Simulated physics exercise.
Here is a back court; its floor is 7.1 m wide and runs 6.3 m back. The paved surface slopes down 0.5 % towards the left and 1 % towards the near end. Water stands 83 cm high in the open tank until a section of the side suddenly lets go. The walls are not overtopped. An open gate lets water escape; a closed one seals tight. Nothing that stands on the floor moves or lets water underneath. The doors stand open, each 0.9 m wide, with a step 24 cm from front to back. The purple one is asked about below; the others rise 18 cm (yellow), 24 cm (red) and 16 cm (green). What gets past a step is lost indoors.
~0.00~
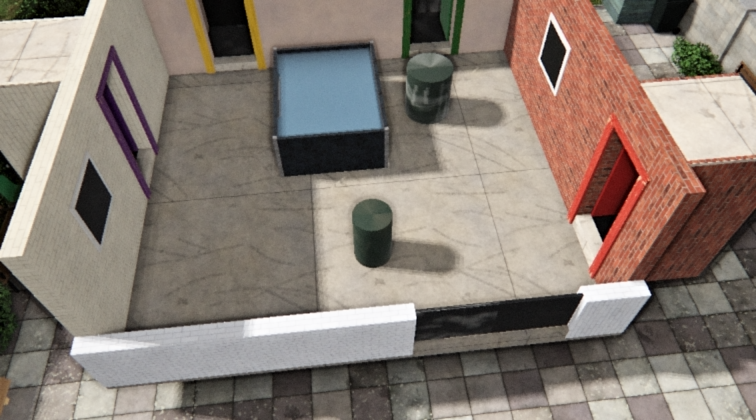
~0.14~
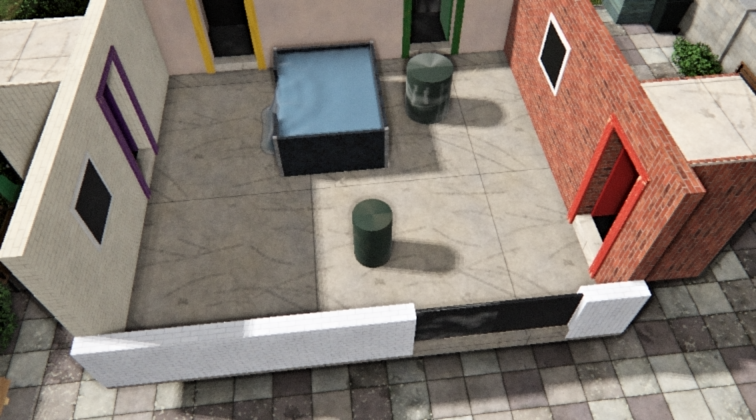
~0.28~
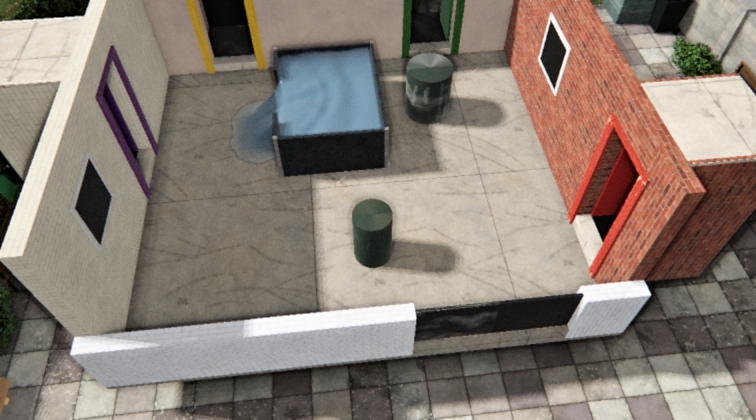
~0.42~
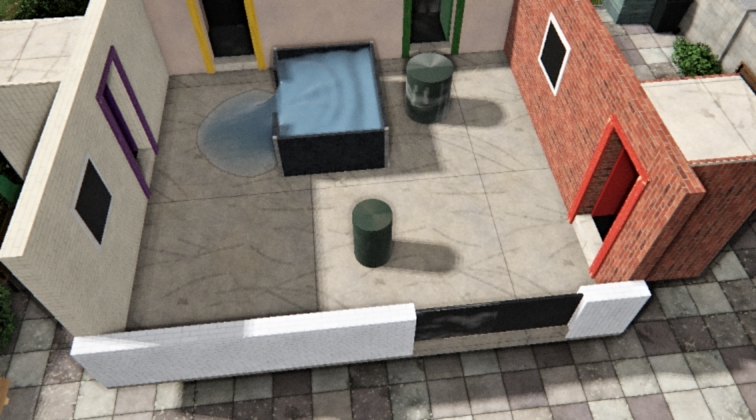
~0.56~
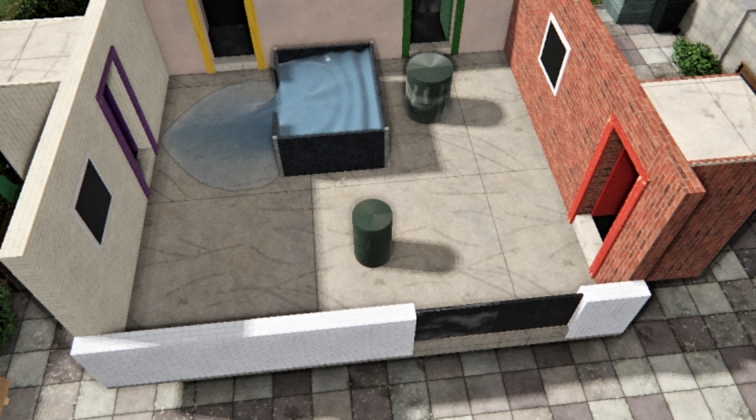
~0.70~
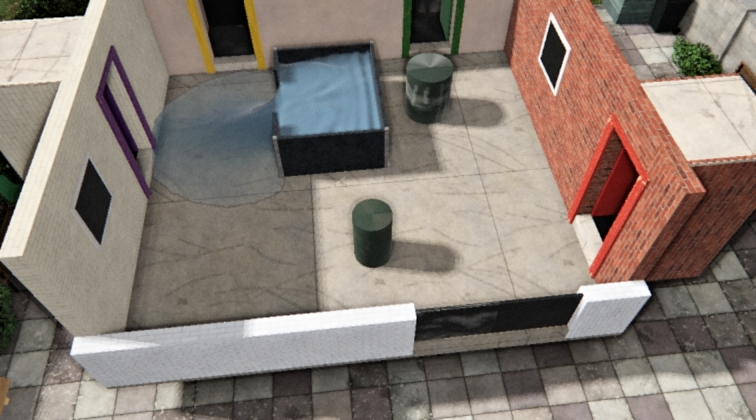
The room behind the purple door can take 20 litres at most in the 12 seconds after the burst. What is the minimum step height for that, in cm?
About 34 cm.
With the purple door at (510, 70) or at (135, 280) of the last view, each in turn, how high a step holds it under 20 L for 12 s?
About 12.5 and 10.5 cm.
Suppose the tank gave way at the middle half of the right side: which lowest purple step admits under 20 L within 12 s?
About 6.5 cm.
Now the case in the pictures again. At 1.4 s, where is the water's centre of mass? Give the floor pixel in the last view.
Near (281, 128).
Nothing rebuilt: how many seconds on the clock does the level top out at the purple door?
At about 1.4 s.
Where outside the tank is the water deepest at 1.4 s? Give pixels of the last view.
Near (169, 80).
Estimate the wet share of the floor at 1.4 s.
About 20 per cent.
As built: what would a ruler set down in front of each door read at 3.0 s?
Depths in cm: Purple 27, yellow 16, red 0, green 0.
After 1.4 s water covers 20 % of the floor, deepest (62 cm) near (169, 80); 39 cm at the purple door, 37 litres in over its 20 cm step.
After 3.0 s water covers 35 % of the floor, deepest (34 cm) near (123, 350); 27 cm at the purple door, 145 litres in over its 20 cm step.
After 12.0 s water covers 100 % of the floor, deepest (14 cm) near (121, 362); 10 cm at the purple door, 175 litres in over its 20 cm step.
At the purple door as built, the water arrived by 0.8 s and peaked near 39 cm at 1.4 s.
With a step of 30.5 cm, 39 litres would have come in within the 12 s; with 41 cm, 3 litres. So under 20 litres takes about 34 cm.
